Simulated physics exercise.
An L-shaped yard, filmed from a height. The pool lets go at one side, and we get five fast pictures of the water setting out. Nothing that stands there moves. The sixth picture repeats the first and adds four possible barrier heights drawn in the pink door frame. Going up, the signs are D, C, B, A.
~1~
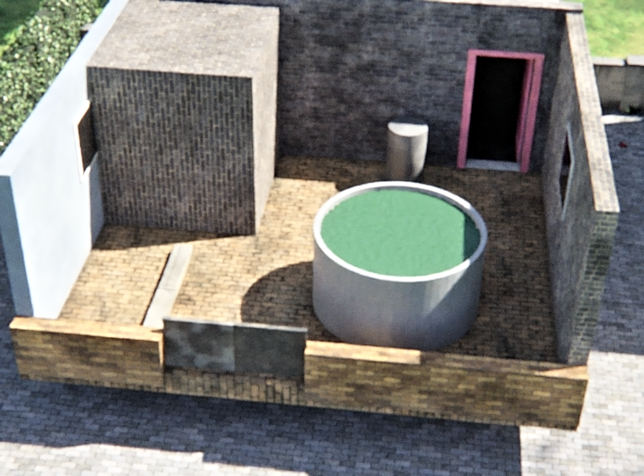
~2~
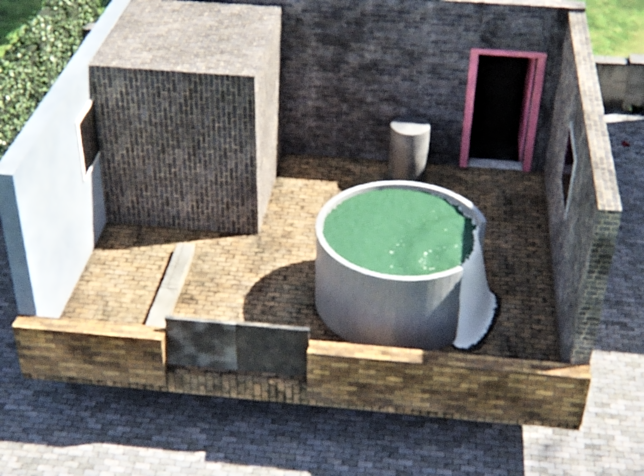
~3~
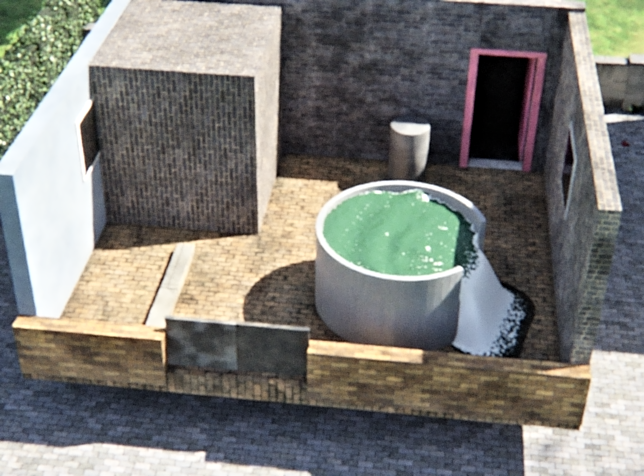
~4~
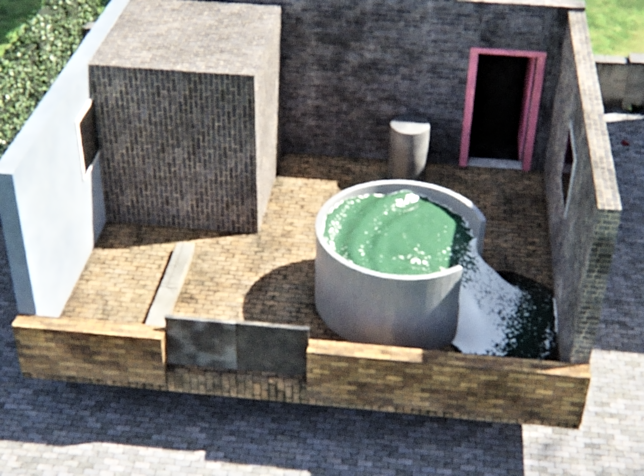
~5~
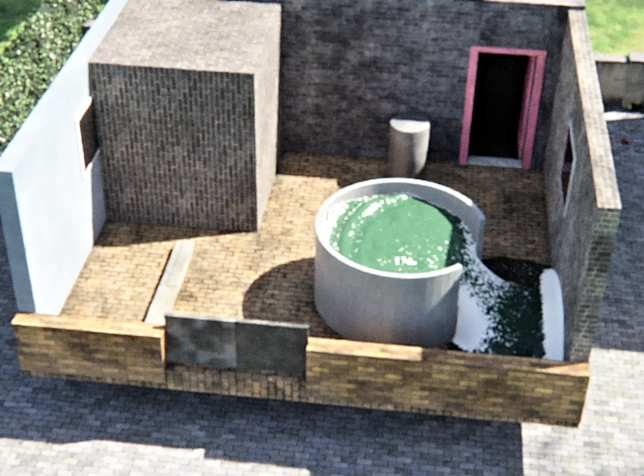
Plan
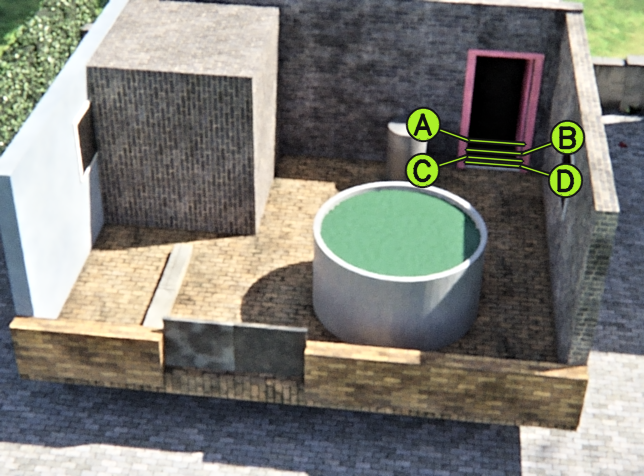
Green water pours from the right side of a round pool and spreads across the yard.
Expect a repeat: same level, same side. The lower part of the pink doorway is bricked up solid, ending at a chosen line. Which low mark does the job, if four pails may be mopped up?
Line B just does it.
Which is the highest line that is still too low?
C.
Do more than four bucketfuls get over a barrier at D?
Yes.
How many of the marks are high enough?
Two of the four.
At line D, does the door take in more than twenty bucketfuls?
Yes, clearly.
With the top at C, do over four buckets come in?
Yes, that goes wrong.
In lime, A at (496, 142); B at (494, 151); C at (493, 159); D at (493, 164); from the bottom up D, C, B, A.
Choosing A, nothing gets over.
Choosing B, a splash gets over, under a bucket.
Choosing C, about 14 bucketfuls get in.
Choosing D, dozens of bucketfuls pour in.
